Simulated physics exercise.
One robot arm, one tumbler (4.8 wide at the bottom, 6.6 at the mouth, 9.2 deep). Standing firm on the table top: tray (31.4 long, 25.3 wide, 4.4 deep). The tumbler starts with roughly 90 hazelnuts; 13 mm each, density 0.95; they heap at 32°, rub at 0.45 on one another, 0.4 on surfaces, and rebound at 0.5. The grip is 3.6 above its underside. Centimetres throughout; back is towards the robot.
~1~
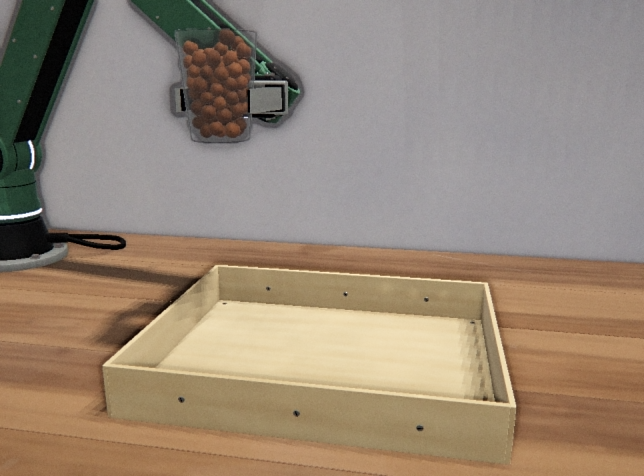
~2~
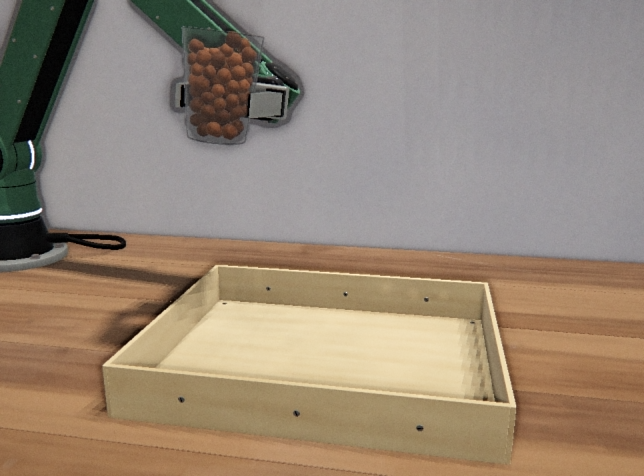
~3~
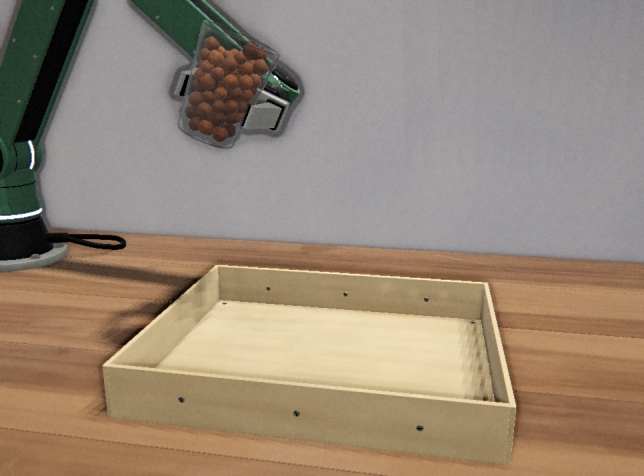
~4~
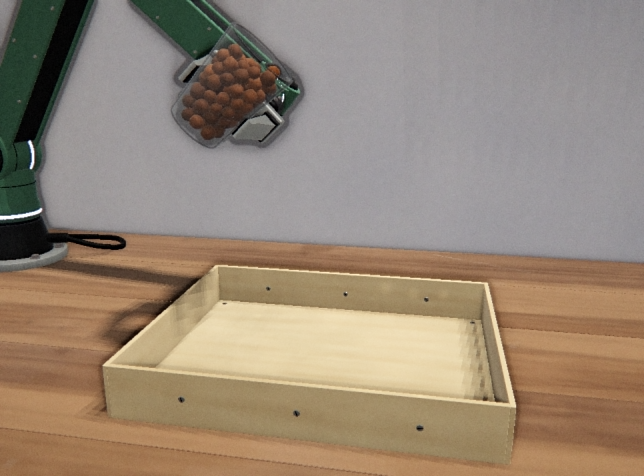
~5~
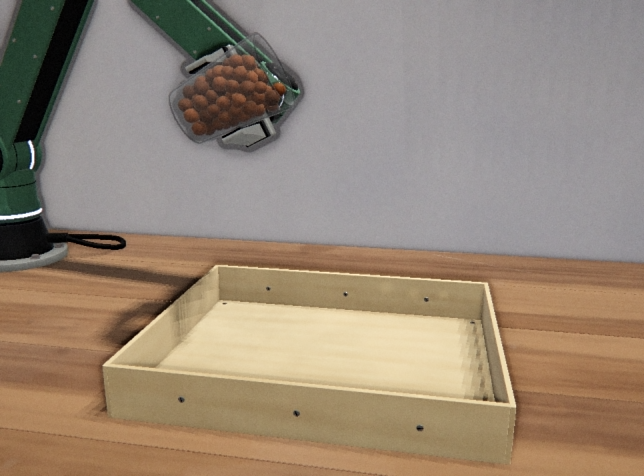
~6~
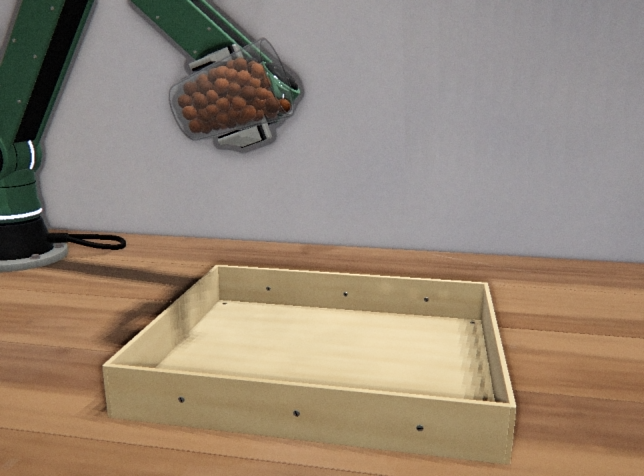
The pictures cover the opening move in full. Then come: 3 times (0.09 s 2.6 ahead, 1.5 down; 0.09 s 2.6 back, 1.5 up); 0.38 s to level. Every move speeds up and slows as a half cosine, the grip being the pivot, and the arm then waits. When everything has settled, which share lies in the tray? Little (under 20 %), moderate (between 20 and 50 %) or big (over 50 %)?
Share in the tray: Moderate (between 20 and 50 %).
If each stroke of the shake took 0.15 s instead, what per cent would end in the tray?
It would be near 20 per cent.
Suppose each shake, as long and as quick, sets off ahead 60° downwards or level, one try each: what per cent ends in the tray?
About 15 and 50 per cent.
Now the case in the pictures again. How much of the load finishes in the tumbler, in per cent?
About 70 per cent.
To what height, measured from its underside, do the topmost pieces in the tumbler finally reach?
Roughly 7.5 cm.
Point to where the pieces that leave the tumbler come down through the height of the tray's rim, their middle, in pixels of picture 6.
Near (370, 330).
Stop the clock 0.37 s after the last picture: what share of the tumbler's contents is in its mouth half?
About 50 per cent.
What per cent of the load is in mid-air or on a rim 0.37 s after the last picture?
About 8 per cent.
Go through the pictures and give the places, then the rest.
Tumbler middle at (219, 89), level; upper third of the load around (220, 60), from x 190 to 245, top at y 35; 86 in the tumbler, in the first frame.
Tumbler middle at (220, 89), tilted 7° forward; upper third of the load around (221, 60), from x 195 to 250, top at y 40, in the second frame.
Tumbler middle at (223, 90), tilted 24° forward; upper third of the load around (230, 65), from x 190 to 260, top at y 45, in the third frame.
Tumbler middle at (226, 92), tilted 46° forward; upper third of the load around (234, 71), from x 190 to 275, top at y 50, in the fourth frame.
Tumbler middle at (228, 95), tilted 63° forward; upper third of the load around (238, 77), from x 185 to 280, top at y 60, in the fifth frame.
Tumbler middle at (229, 96), tilted 70° forward; upper third of the load around (238, 80), from x 185 to 285, top at y 65; 86 in the tumbler, in the sixth frame.
Then, 0.37 s later, tilted 70° forward, highest piece 27 above the table; 69 in the tumbler, 10 in the tray, 7 in flight or on a rim.
Then, 0.74 s later, tilted 33° forward, highest piece 29 above the table; 60 in the tumbler, 24 in the tray, 2 in flight or on a rim.
Then, 1.12 s later, level, highest piece 29 above the table; 60 in the tumbler, 26 in the tray.
Then, 2.17 s later, level, highest piece 29 above the table; 60 in the tumbler, 26 in the tray.
At rest, 60 in the tumbler, 26 in the tray. That is 30 % in the tray.
